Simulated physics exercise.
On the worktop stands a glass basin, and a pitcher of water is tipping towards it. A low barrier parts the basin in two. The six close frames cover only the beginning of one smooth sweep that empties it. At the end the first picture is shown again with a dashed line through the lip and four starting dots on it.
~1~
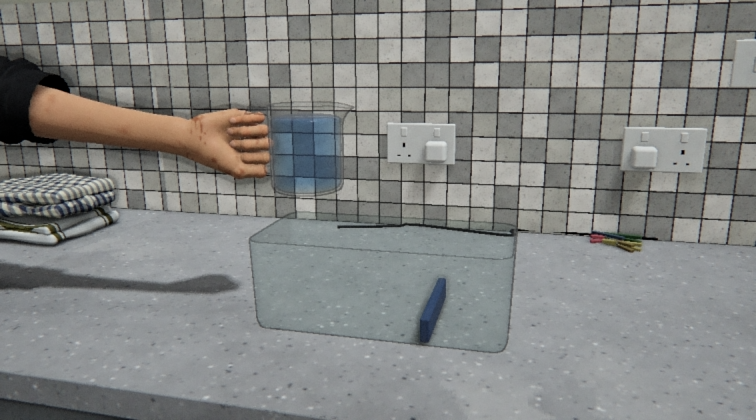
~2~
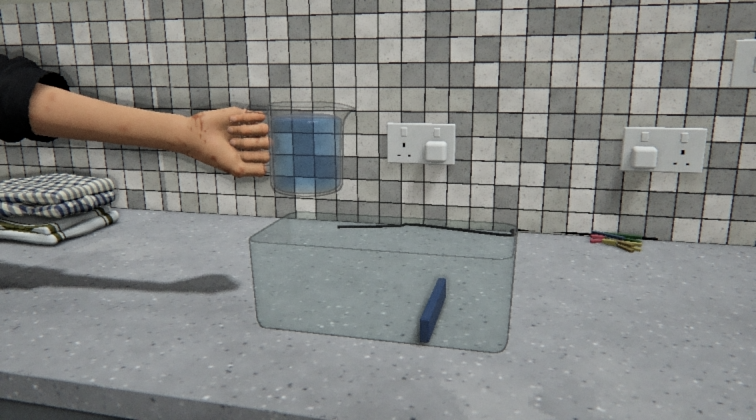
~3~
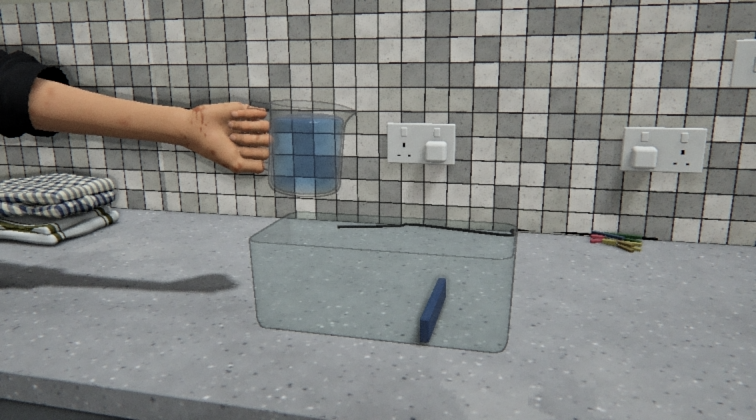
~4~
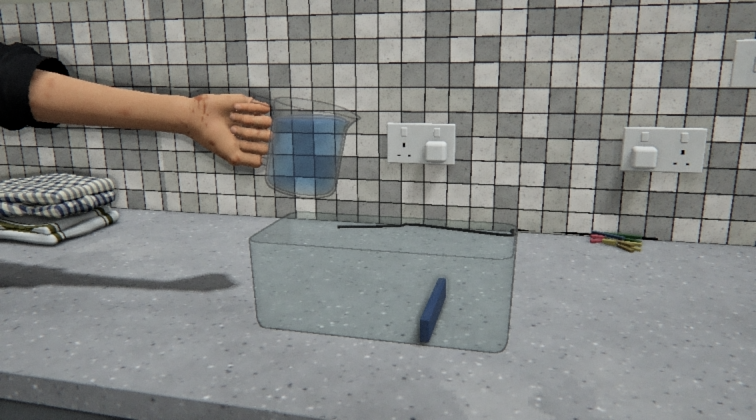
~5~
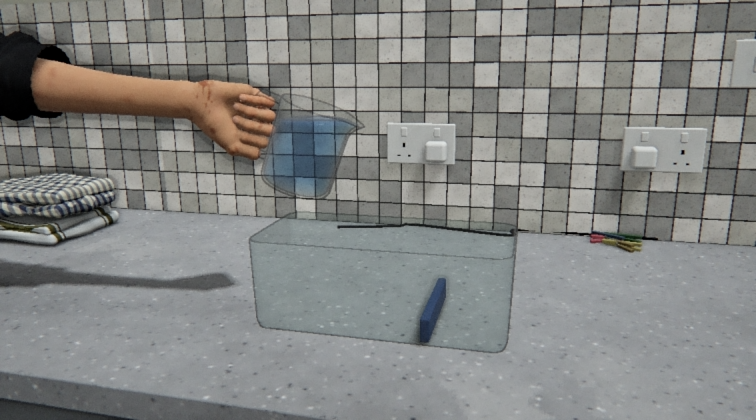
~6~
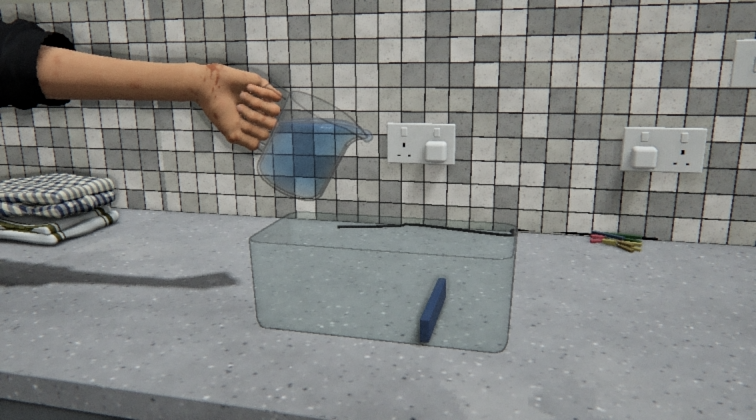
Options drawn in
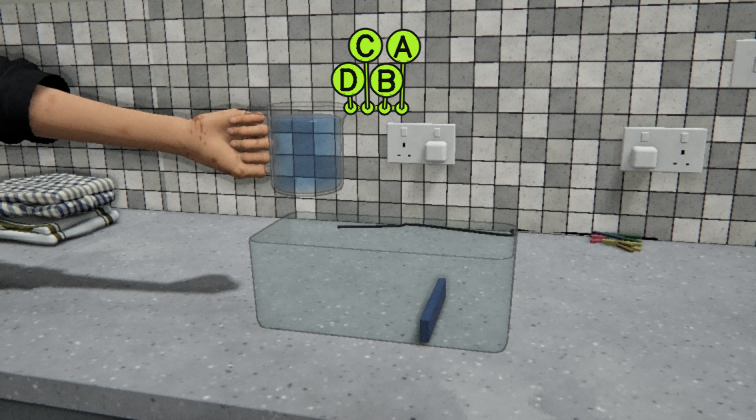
A hand held a clear pitcher of blue water upright above a glass basin with a small blue barrier inside, then gradually tilted it to the right until the water reached the lip.
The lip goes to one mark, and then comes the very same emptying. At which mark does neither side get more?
B.
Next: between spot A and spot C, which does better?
A.
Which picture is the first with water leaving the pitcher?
In picture 6.
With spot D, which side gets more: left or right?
The left one.
On the marked copy, A at (401, 108); B at (384, 108); C at (367, 107); D at (350, 107).
For spot A, about 35 % ends left of the wall and 64 % right of it.
For spot B, about 47 % ends left of the wall and 52 % right of it.
For spot C, about 80 % ends left of the wall and 19 % right of it.
For spot D, about 91 % ends left of the wall and 7 % right of it.
